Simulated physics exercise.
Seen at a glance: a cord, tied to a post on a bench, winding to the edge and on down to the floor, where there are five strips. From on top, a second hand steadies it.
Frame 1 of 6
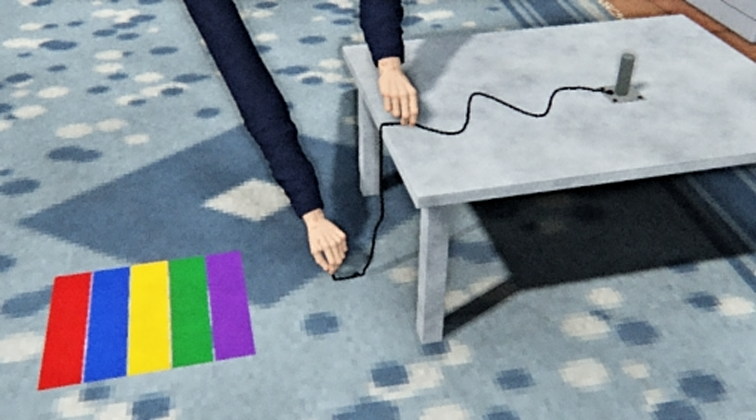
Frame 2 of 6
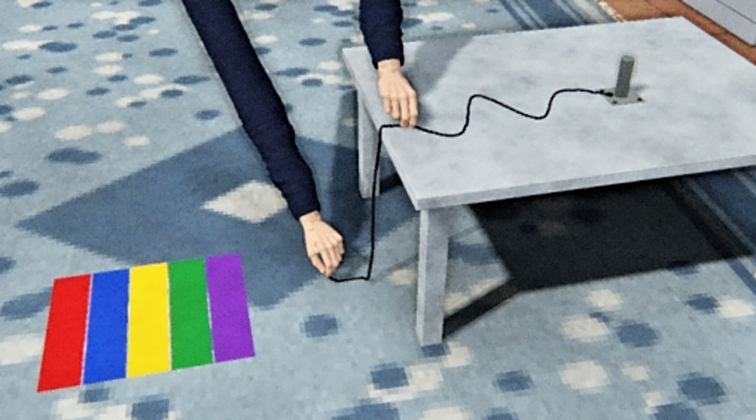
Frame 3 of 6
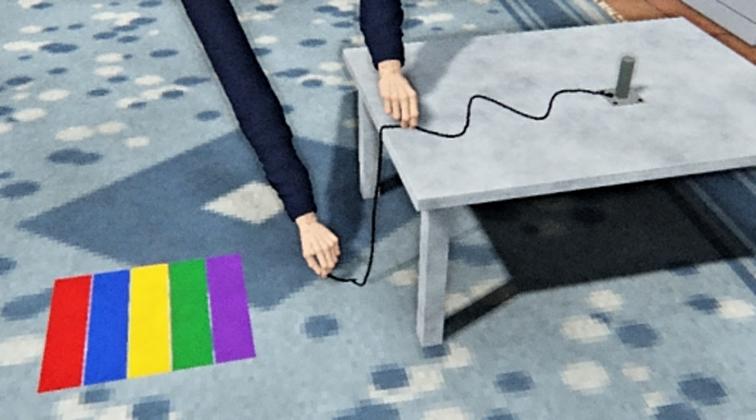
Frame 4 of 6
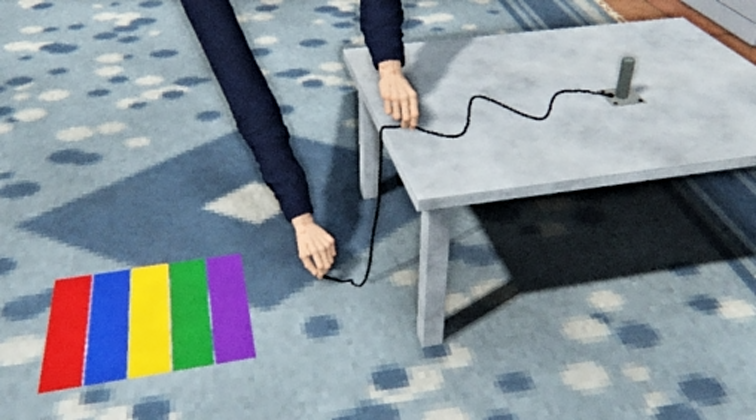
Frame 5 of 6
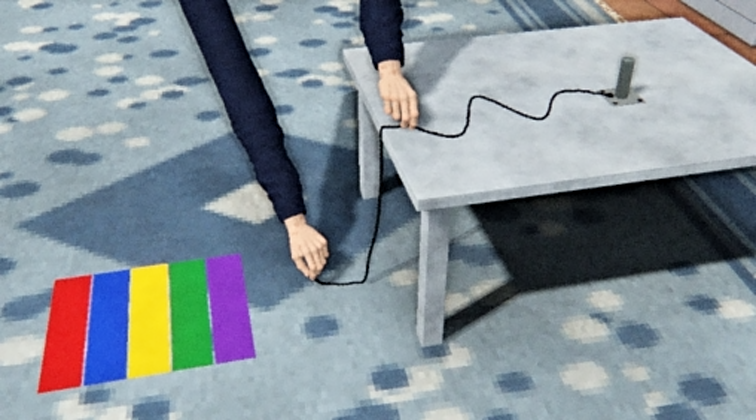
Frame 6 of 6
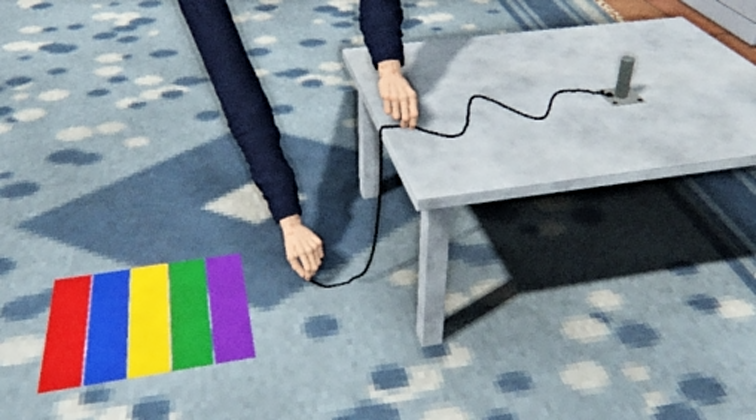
A hand held the loose end of a black cord near the floor and moved it slowly left toward five coloured strips, while another hand stayed on the cord at the grey bench's edge.
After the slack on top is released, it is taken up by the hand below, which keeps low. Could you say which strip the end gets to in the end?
It gets to the red strip.
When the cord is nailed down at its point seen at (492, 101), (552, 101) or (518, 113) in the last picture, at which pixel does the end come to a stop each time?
Result per try (px, approx.): (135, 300); (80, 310); (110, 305).
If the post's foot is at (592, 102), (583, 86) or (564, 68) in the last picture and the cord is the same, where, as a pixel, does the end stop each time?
The places come out near (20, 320), (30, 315) and (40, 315).
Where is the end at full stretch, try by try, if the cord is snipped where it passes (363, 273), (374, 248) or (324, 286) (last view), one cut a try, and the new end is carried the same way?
Taking them in turn, it's about (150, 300), then about (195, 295), and finally about (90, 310).
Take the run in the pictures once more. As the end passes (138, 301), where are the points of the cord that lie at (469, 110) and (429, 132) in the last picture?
Positions: (393, 125) for the first, (363, 192) for the second.
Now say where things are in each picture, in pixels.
The first picture shows end (329, 270); purple (233, 337); green (192, 343); yellow (149, 350); blue (106, 357); red (62, 364).
The second picture shows end (326, 272); cord through (569, 90) (524, 115) (468, 112) (415, 127) (374, 184) (371, 263).
The third picture shows end (322, 273).
The fourth picture shows end (318, 274); cord through (570, 91) (525, 116) (469, 113) (416, 127) (380, 185) (370, 264).
The fifth picture shows end (311, 275).
The sixth picture shows end (306, 276); cord through (569, 91) (524, 115) (469, 113) (416, 127) (380, 184) (369, 263).
Early on, end near (138, 301); over yellow.
Midway, end near (91, 308); over blue.
At the end of the slack, end near (62, 312); over red. It gets as far as the red strip.
